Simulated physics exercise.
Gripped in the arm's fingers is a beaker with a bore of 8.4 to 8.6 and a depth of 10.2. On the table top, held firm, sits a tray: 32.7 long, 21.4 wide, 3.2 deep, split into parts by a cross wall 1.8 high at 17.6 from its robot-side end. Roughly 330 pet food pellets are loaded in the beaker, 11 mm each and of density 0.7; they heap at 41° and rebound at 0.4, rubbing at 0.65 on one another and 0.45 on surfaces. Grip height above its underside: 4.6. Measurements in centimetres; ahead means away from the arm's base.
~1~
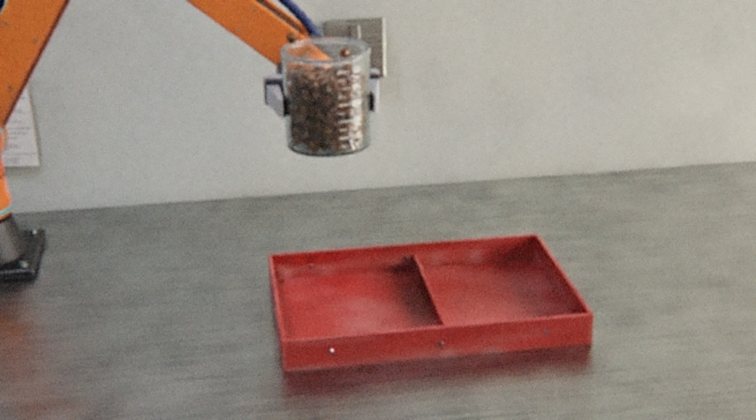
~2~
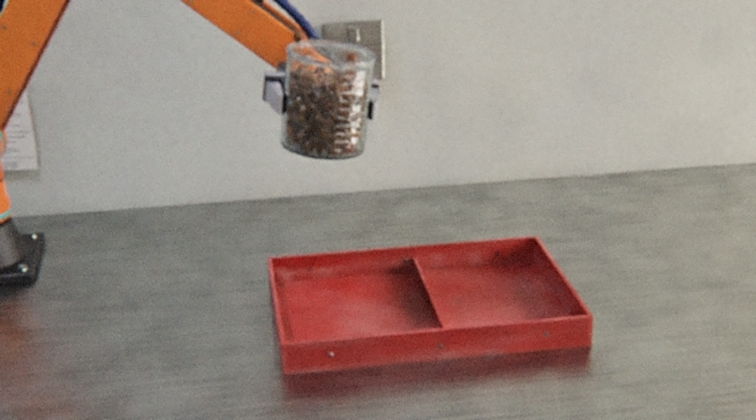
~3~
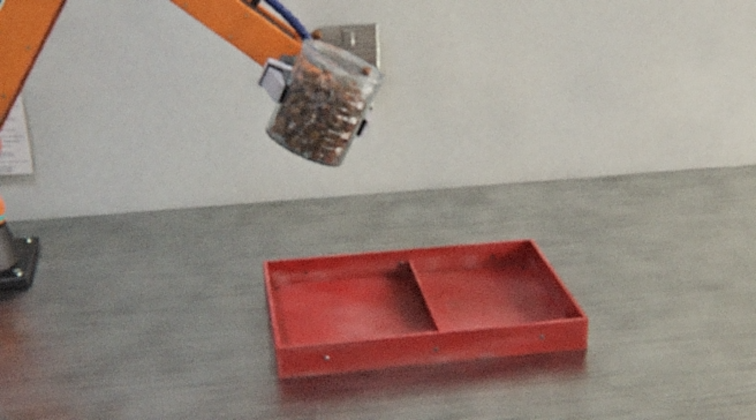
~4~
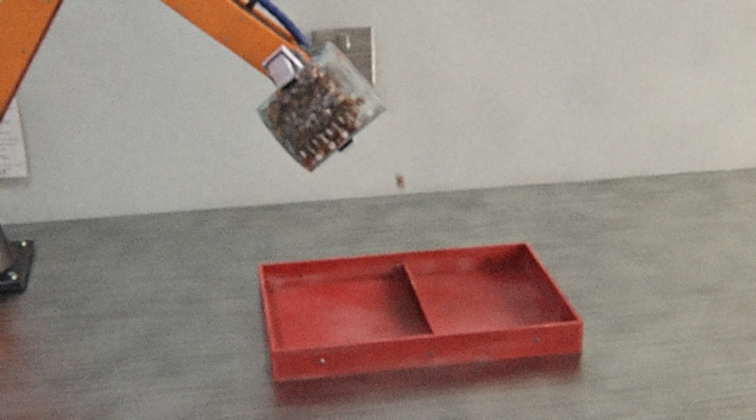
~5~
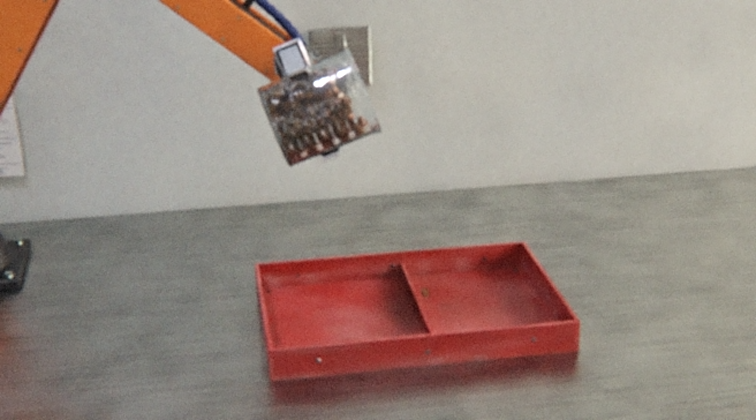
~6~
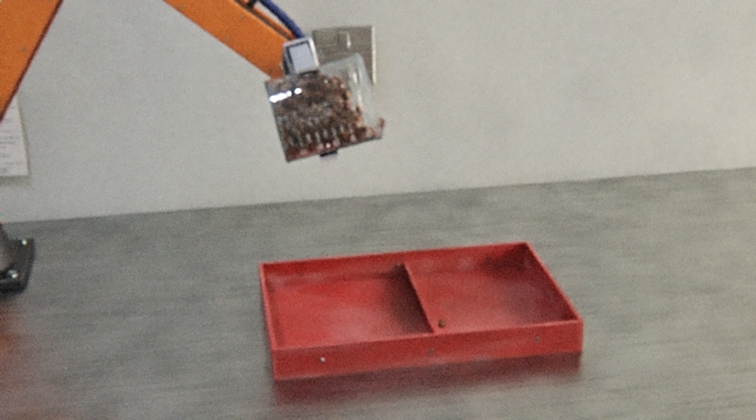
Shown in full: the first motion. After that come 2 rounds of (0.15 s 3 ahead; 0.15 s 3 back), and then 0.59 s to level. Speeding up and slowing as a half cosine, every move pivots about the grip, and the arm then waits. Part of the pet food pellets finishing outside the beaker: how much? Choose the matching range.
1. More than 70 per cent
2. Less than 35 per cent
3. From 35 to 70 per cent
Option 2: Less than 35 per cent.
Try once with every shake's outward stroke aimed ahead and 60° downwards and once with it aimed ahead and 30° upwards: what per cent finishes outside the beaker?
You'd get some 5 per cent with the first setting and some 20 per cent with the second.
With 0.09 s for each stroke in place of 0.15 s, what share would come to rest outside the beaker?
Estimate: Close to 40 percent.
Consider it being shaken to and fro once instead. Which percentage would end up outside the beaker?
About 10 per cent, then.
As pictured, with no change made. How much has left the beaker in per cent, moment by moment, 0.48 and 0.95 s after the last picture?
Around 10 % and around 15 %.
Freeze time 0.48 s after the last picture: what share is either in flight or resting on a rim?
Logged share: Close to 2 per cent.
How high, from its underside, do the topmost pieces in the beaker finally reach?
About 10.0 cm.
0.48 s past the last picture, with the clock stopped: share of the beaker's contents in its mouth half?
About 45 percent.
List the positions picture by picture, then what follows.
The first picture shows the beaker middle at (327, 98), level; upper third of the load around (327, 84), from x 290 to 360, top at y 40; 330 in the beaker.
The second picture shows the beaker middle at (327, 101), tilted 7° forward; upper third of the load around (325, 86), from x 290 to 365, top at y 35.
The third picture shows the beaker middle at (323, 105), tilted 27° forward; upper third of the load around (320, 90), from x 275 to 365, top at y 35.
The fourth picture shows the beaker middle at (320, 109), tilted 51° forward; upper third of the load around (314, 94), from x 270 to 400, top at y 70; 329 in the beaker, 1 in flight or on a rim.
The fifth picture shows the beaker middle at (318, 110), tilted 71° forward; upper third of the load around (311, 95), from x 270 to 425, top at y 70; 329 in the beaker, 1 in the robot-side part.
The sixth picture shows the beaker middle at (322, 110), tilted 78° forward; upper third of the load around (312, 94), from x 275 to 440, top at y 75; 329 in the beaker, 1 in the far-side part.
Then, 0.48 s on, tilted 78° forward, highest piece 28 above the table; 296 in the beaker, 15 in the far-side part, 12 in the robot-side part, 7 in flight or on a rim.
Then, 0.95 s on, tilted 27° forward, highest piece 30 above the table; 277 in the beaker, 32 in the far-side part, 21 in the robot-side part.
Then, 1.39 s on, level, highest piece 31 above the table; 277 in the beaker, 32 in the far-side part, 21 in the robot-side part.
Then, 2.44 s on, level, highest piece 31 above the table; 277 in the beaker, 32 in the far-side part, 21 in the robot-side part.
In the end, 277 in the beaker, 32 in the far-side part, 21 in the robot-side part. That is 16 % outside the beaker.
